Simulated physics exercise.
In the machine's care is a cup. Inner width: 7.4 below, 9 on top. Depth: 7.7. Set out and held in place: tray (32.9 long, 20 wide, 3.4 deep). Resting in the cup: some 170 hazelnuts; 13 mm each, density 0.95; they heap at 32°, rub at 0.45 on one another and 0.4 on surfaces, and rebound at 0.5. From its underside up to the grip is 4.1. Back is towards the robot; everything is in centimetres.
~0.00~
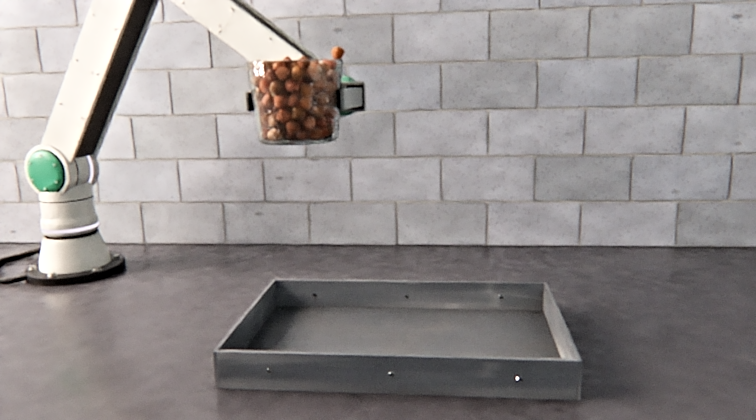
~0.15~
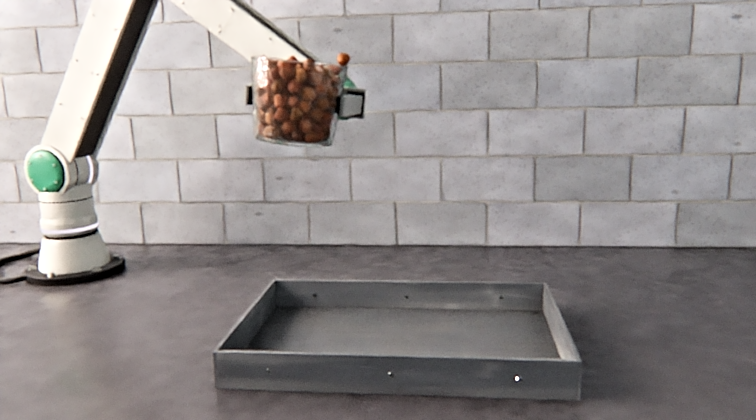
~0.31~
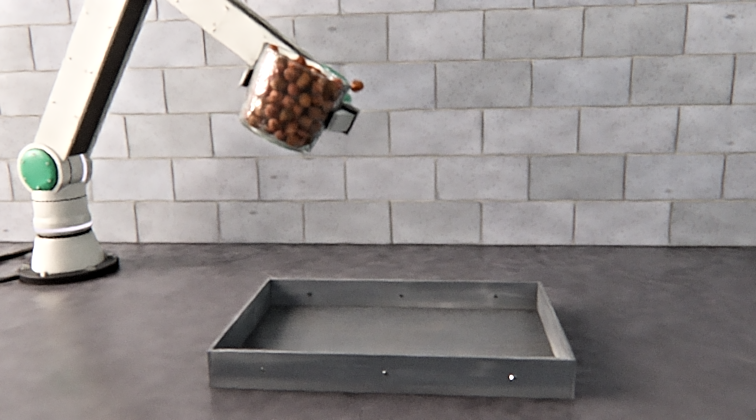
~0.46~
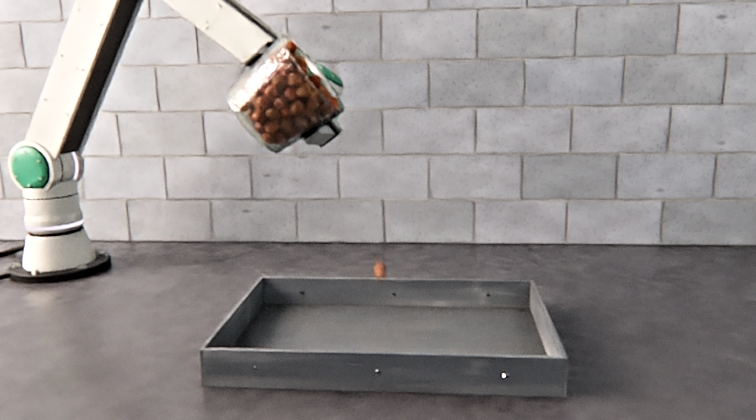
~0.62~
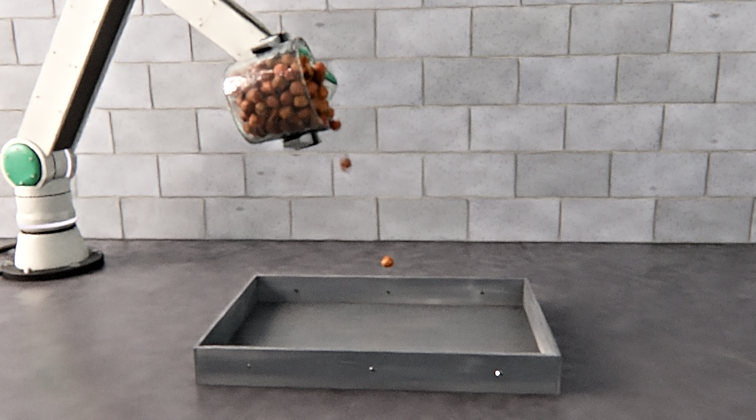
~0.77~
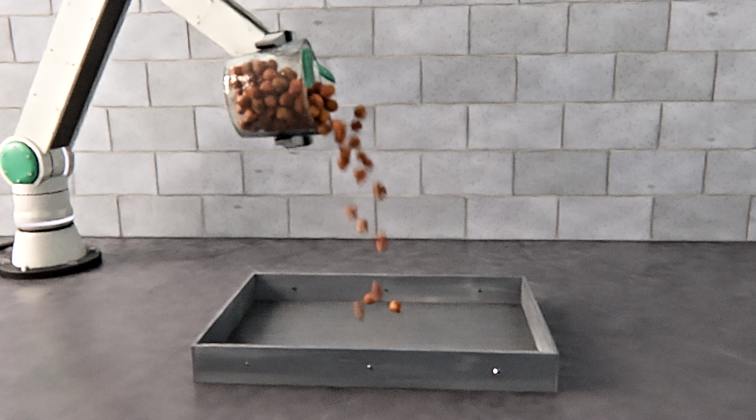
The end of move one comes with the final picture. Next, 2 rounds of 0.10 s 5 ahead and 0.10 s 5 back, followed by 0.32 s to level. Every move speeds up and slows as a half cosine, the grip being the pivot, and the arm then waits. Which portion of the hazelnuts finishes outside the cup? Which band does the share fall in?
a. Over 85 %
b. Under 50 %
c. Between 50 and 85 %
Answer: A.
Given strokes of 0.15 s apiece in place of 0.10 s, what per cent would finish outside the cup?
It would come to around 90 %.
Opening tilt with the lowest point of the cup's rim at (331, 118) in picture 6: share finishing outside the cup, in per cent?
That comes to some 80 percent.
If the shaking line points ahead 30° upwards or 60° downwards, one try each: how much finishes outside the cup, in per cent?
I'd say close to 100 percent for the first and close to 60 percent for the second.
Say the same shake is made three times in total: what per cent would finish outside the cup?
In that case it would be near 100 percent.
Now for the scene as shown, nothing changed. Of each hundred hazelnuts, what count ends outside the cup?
Roughly 100 per cent.
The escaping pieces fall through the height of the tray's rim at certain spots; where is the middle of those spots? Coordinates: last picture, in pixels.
(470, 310).
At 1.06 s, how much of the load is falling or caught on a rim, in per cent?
56 %.
After 1.06 s, tilted 82° forward, highest piece 24 above the table; 57 in the tray, 18 in the cup, 97 in flight or on a rim.
After 1.35 s, tilted 35° forward, highest piece 27 above the table; 158 in the tray, 10 on the table or floor, 3 in the cup, 1 in flight or on a rim.
After 1.69 s, level, highest piece 23 above the table; 158 in the tray, 11 on the table or floor, 3 in the cup.
After 2.74 s, level, highest piece 23 above the table; 158 in the tray, 11 on the table or floor, 3 in the cup.
In the end, 158 in the tray, 11 on the table or floor, 3 in the cup. That is 98 % outside the cup.
